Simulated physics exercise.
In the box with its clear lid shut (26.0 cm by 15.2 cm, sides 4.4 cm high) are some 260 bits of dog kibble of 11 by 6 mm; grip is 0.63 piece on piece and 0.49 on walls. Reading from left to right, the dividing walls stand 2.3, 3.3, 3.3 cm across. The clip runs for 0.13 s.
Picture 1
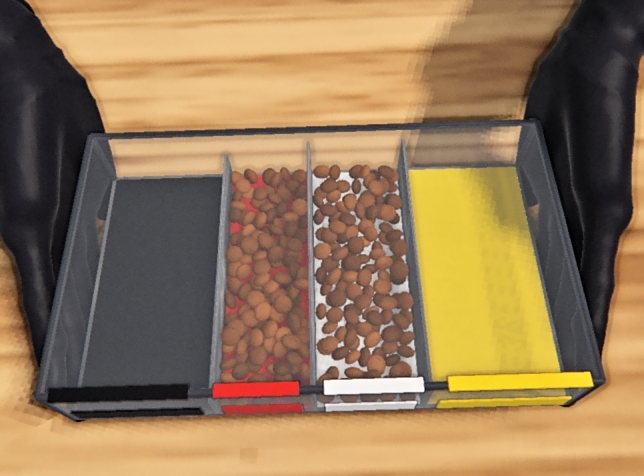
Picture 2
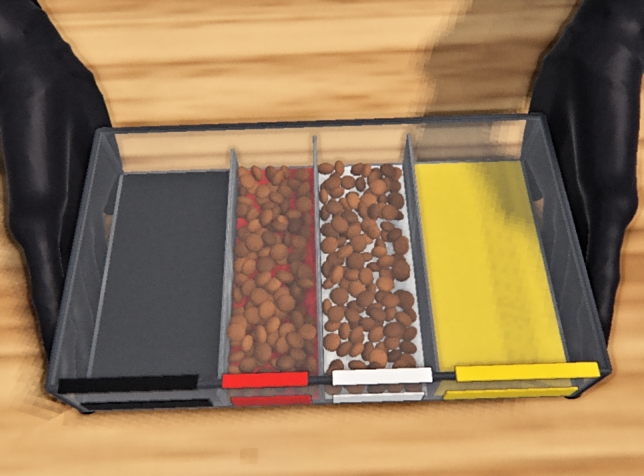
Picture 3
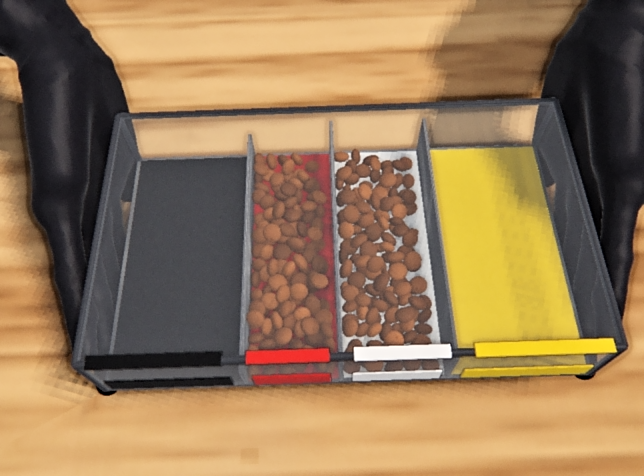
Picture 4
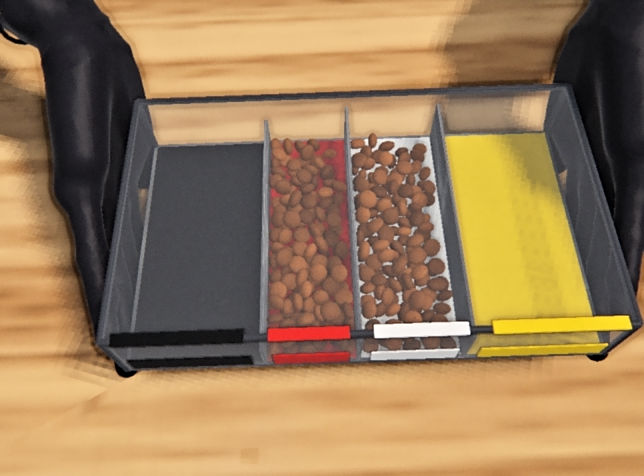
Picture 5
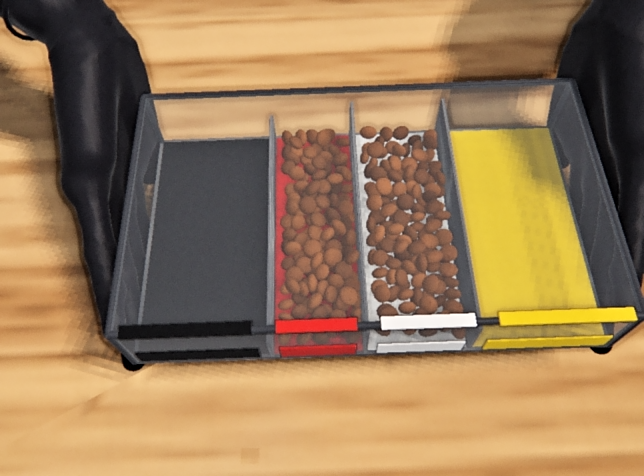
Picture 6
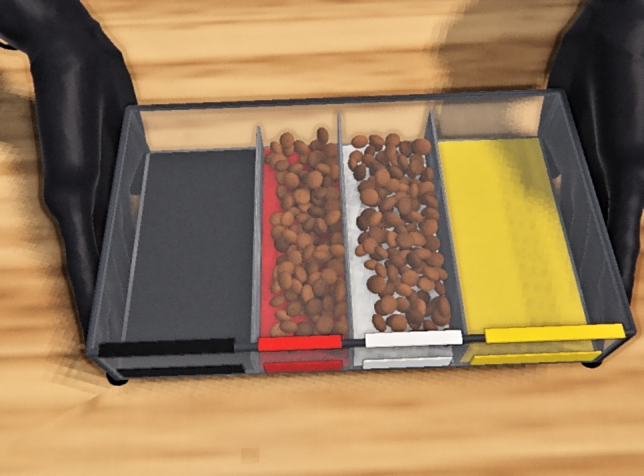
In this clip, black-gloved hands hold a clear divided box with brown pellets in its red and white sections, shifting it slightly right and away, then partway back, while the pellets jostle within their sections and the black and yellow ones stay empty.
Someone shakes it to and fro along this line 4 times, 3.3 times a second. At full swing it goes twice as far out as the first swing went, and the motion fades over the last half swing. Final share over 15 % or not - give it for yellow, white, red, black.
Yellow: Not over, white: Over, red: Over, black: Over.
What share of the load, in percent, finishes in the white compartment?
I'd say close to 45 per cent.
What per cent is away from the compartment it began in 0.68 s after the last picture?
Close to 20 in a hundred.
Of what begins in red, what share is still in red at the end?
Kept share: Approx. 50 per cent.
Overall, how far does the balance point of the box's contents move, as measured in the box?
From start to finish it ends up roughly 1.0 cm away.
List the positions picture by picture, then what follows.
Box at (319, 391); tilt 0 degrees; moved 0.0 cm; white 50 %, red 50 %, in the first frame.
Box at (328, 382); tilt 0 degrees; moved 0.6 cm, in the second frame.
Box at (349, 359); tilt 0 degrees; moved 2.1 cm, in the third frame.
Box at (369, 336); tilt 0 degrees; moved 3.5 cm, in the fourth frame.
Box at (375, 328); tilt 0 degrees; moved 4.1 cm, in the fifth frame.
Box at (360, 345); tilt 0 degrees; moved 2.9 cm; white 50 %, red 50 %, in the sixth frame.
Then, 0.37 s after the last picture, tilt 0 degrees; white 50 %, red 40 %, black 10 %; middle of all pieces near (247, 290).
Then, 0.68 s after the last picture, tilt 0 degrees; white 50 %, red 35 %, black 15 %; middle of all pieces near (231, 300).
Then, 0.96 s after the last picture, tilt 0 degrees; yellow 5 %, white 45 %, red 35 %, black 20 %; middle of all pieces near (271, 259).
Then, 1.23 s after the last picture, tilt 0 degrees; yellow 5 %, white 45 %, red 30 %, black 25 %; middle of all pieces near (303, 289).
In the end, yellow 5 %, white 45 %, red 30 %, black 25 %.
